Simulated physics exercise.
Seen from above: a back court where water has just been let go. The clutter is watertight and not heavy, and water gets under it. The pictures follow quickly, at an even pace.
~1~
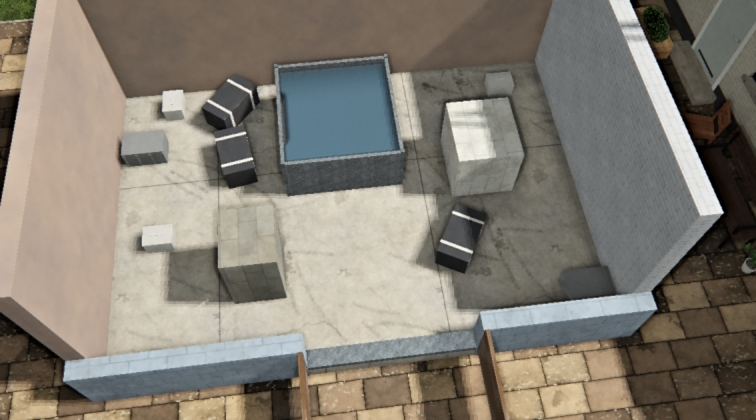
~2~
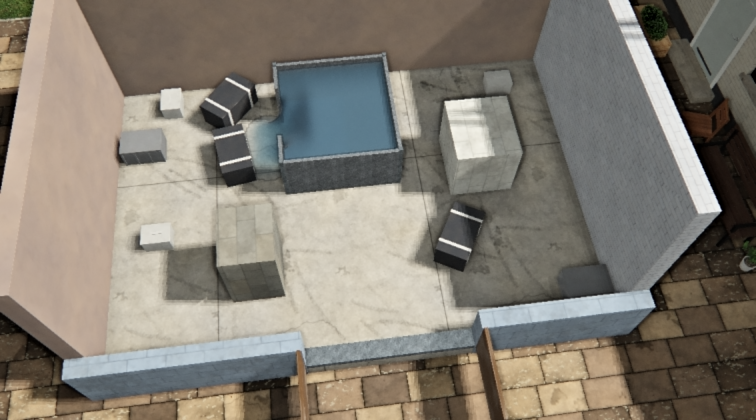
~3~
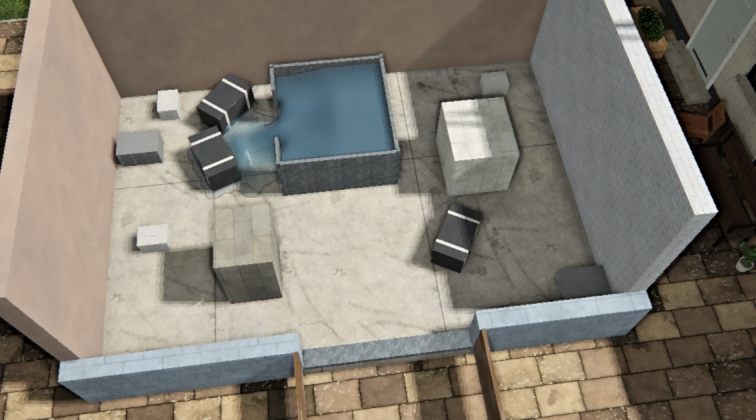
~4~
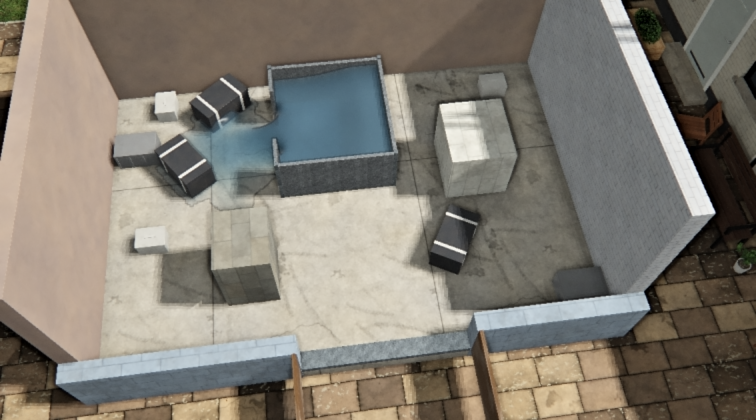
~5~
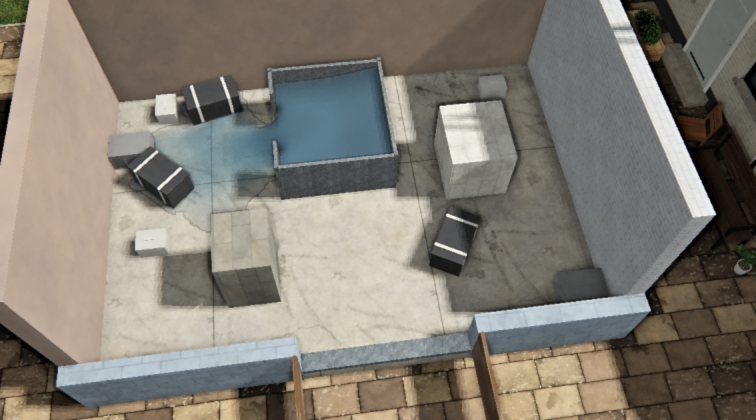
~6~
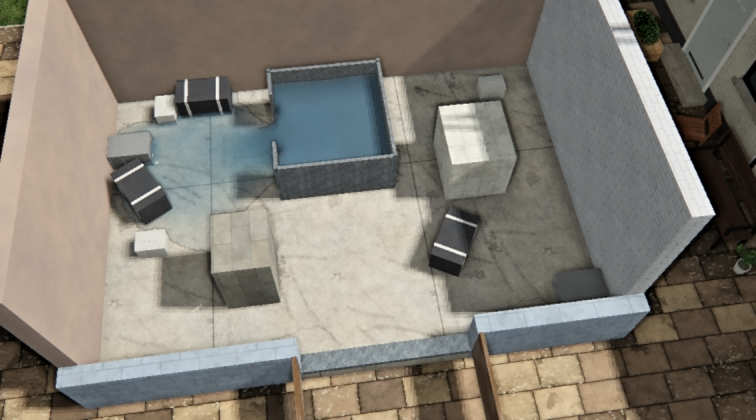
Water pours from a gap in the left side of a raised, grey-walled pool in a paved back court, seen from above between pinkish and pale walls. Black trunks with white bands, pale blocks and a large grey box stand around it. The water spreads left across the floor, pushing the nearer trunk left and towards the viewer, then the farther one left, both turning, while the trunk at right stays put.
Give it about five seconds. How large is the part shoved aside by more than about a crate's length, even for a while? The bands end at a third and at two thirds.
That comes to from one to two thirds.
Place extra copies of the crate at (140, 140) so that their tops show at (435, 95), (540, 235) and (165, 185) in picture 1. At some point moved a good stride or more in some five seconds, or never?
One after the other: Less than that, under that, yes.
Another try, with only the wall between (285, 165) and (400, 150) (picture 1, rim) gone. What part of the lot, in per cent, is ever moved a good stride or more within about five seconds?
I make it 20 per cent.
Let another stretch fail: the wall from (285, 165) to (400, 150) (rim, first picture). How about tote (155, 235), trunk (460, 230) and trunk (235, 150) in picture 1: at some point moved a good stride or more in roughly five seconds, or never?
In that order: No, pushed that far, never so far.
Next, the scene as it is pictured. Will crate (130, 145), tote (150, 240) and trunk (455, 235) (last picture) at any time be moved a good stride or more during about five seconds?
In that order: That far or more, that far or more, under that.
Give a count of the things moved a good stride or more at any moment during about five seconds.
I count 4.
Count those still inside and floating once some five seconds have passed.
That makes 4.
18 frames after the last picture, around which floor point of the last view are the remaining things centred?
Close to (321, 210).
A moment on, 1 of 8 are well off their spots; 3 afloat.
Next, 2 of 8 are well off their spots; 3 afloat.
Later, 4 of 8 are well off their spots; 4 afloat.
In the end, 4 of 8 are well off their spots, and 4 have been at some point; 4 afloat.
